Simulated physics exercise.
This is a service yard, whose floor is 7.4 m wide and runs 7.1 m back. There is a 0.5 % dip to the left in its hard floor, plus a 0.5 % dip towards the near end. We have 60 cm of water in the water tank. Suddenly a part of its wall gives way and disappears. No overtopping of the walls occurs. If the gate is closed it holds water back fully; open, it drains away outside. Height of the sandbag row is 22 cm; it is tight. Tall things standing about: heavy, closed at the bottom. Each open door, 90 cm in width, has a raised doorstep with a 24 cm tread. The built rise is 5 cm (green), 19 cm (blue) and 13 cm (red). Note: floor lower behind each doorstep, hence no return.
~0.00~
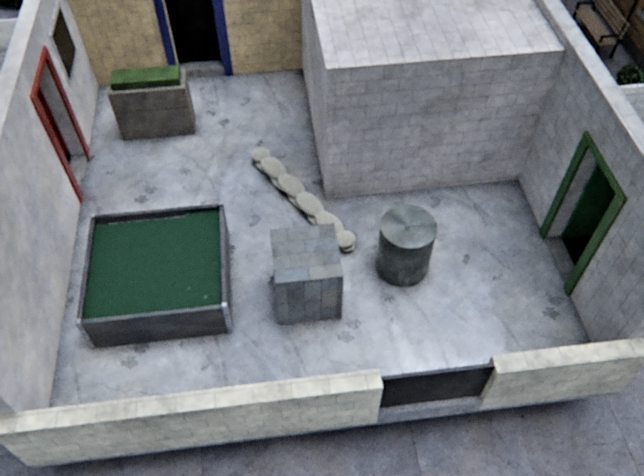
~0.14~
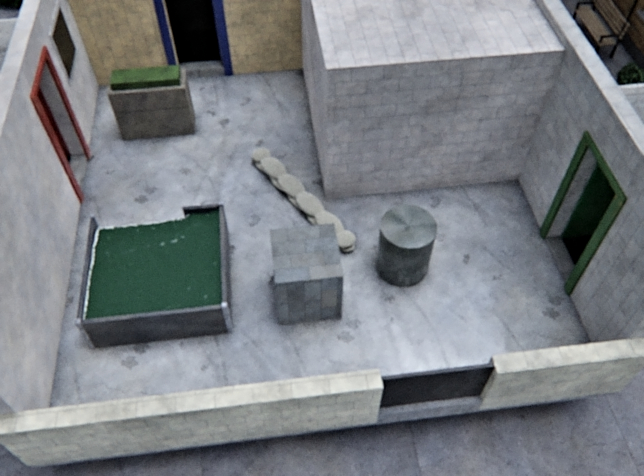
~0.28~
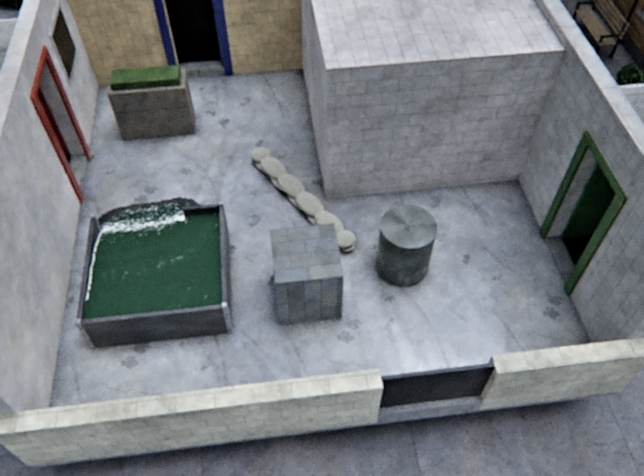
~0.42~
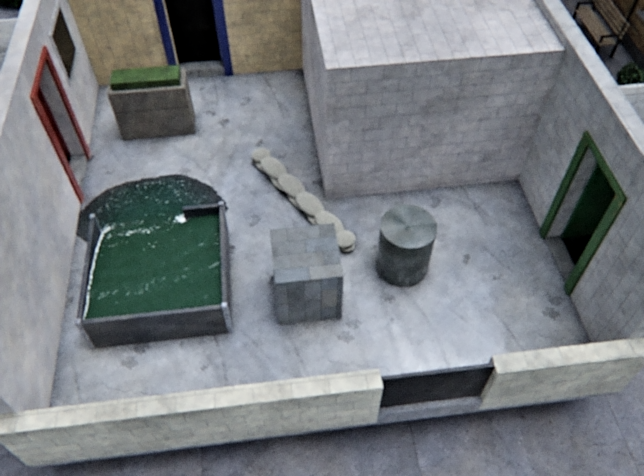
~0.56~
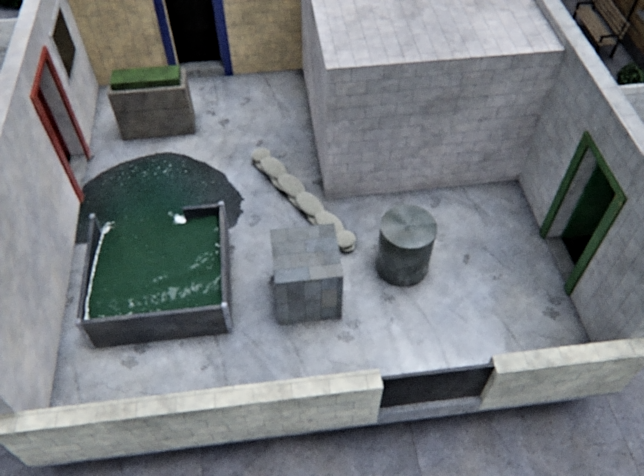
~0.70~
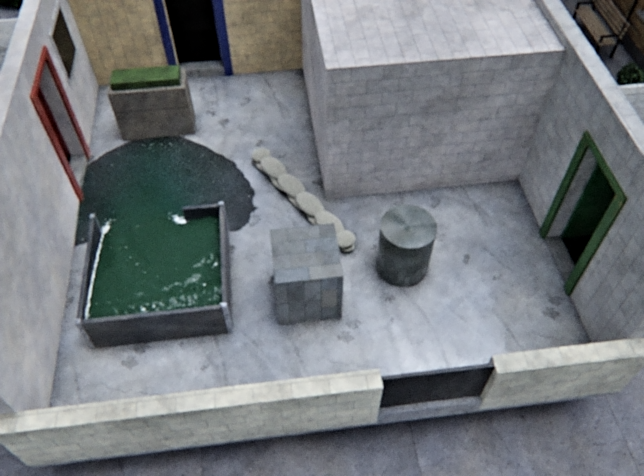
Green water pours out through a gap that opens in the far wall of a square tank in a walled yard, then spreads in a widening dark pool across the pale floor towards the planter and the row of sandbags.
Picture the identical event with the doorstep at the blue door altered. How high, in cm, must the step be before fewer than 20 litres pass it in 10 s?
About 8.5 cm.
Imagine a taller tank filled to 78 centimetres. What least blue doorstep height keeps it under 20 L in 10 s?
Then a height close to 12.0 cm.
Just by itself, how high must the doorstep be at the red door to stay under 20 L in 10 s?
At the red door it takes roughly 16 centimetres.
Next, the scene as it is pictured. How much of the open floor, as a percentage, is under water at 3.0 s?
35 %.
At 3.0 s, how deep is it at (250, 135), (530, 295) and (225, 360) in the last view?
Approx. 7 / 0 / 0 cm.
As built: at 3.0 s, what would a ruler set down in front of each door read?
In cm - green: 0, blue: 7, red: 19.
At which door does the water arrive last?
The green one.
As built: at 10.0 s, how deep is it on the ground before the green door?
Depth: Near 2.0 cm.
After 1.4 s water covers 20 % of the floor, deepest (32 cm) near (141, 140); it has not reached the blue door.
After 3.0 s water covers 35 % of the floor, deepest (32 cm) near (98, 93); 7 cm at the blue door, 0 litres in over its 19 cm doorstep.
After 10.0 s water covers 75 % of the floor, deepest (13 cm) near (153, 113); 10 cm at the blue door, 0 litres in over its 19 cm doorstep.
At the blue door as built, the water arrived by 2.3 s and peaked near 14 cm at 6.6 s.
With a doorstep of 7.5 cm, 33 litres would have come in within the 10 s; with 10.5 cm, 7 litres. So under 20 litres takes about 8.5 cm.
